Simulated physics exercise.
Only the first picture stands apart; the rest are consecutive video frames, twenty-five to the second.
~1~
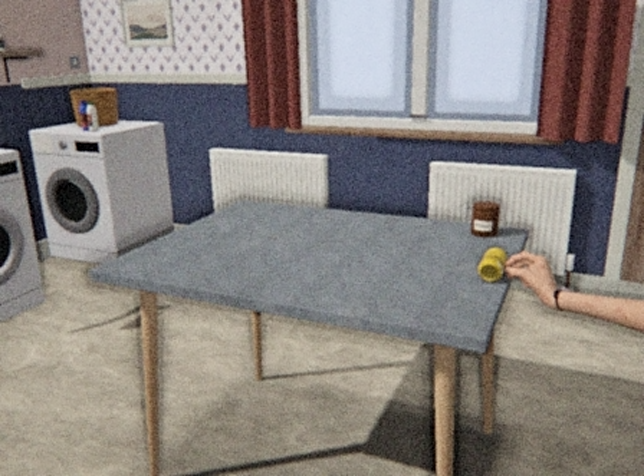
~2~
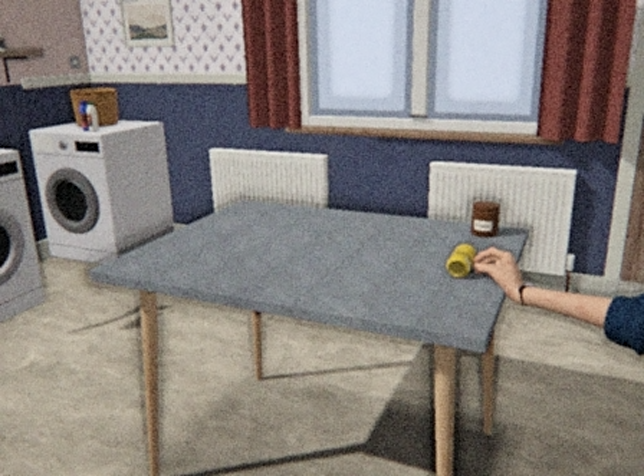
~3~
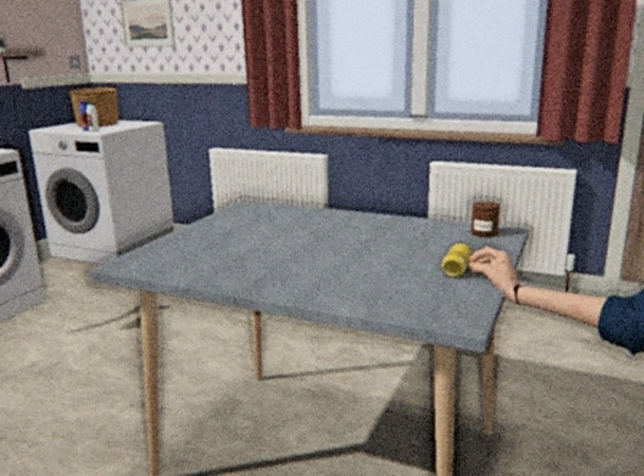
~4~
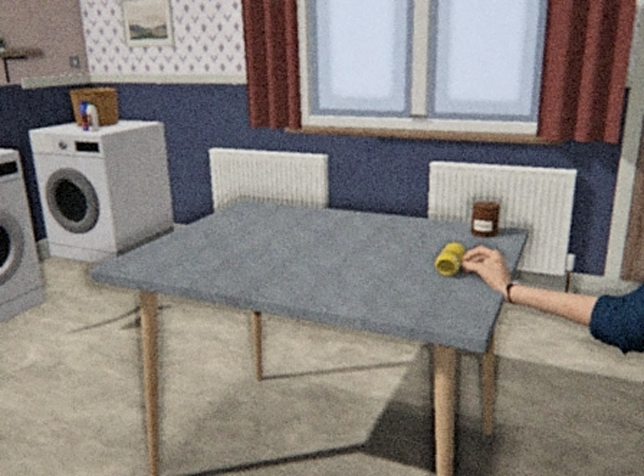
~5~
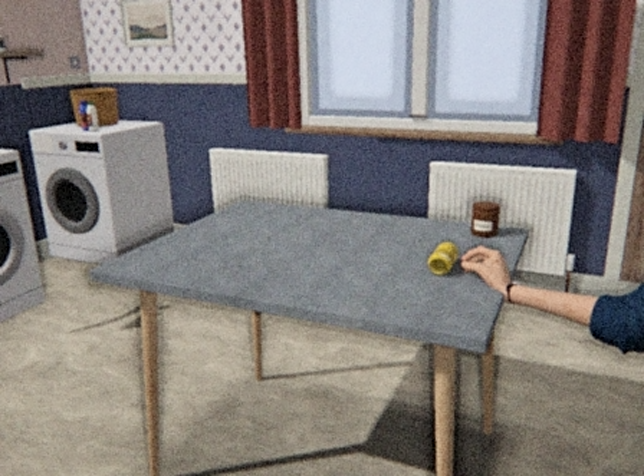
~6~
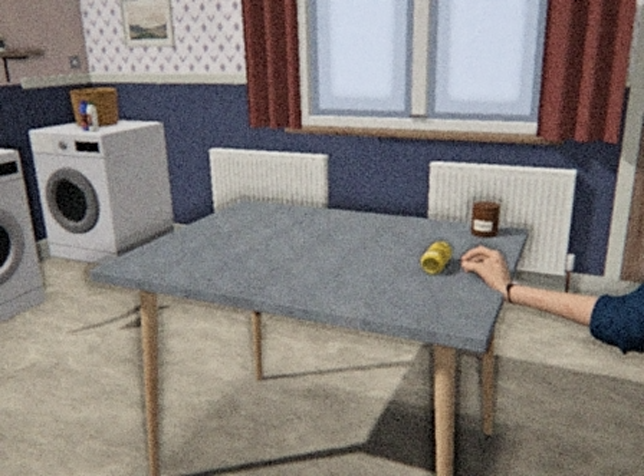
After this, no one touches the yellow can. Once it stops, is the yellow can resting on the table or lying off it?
It ends up on the table.
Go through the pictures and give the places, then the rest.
The first frame shows under the hand; yellow can (493, 265).
The second frame shows under the hand; yellow can (462, 261).
The third frame shows under the hand; yellow can (457, 260).
The fourth frame shows yellow can (451, 259).
The fifth frame shows yellow can (444, 259) displaced a little.
The sixth frame shows yellow can (437, 258) displaced about its own width.
Then, 0.20 s past the last view, yellow can displaced well along near (405, 254).
Then, 0.40 s past the last view, yellow can displaced well along near (378, 250).
Then, 0.70 s past the last view, yellow can displaced well along near (346, 246).
Then, 1.20 s past the last view, yellow can displaced well along near (314, 242).
Finally, moved from the start, yellow can. Final places as the last picture's camera would see them, yellow can near (303, 241).
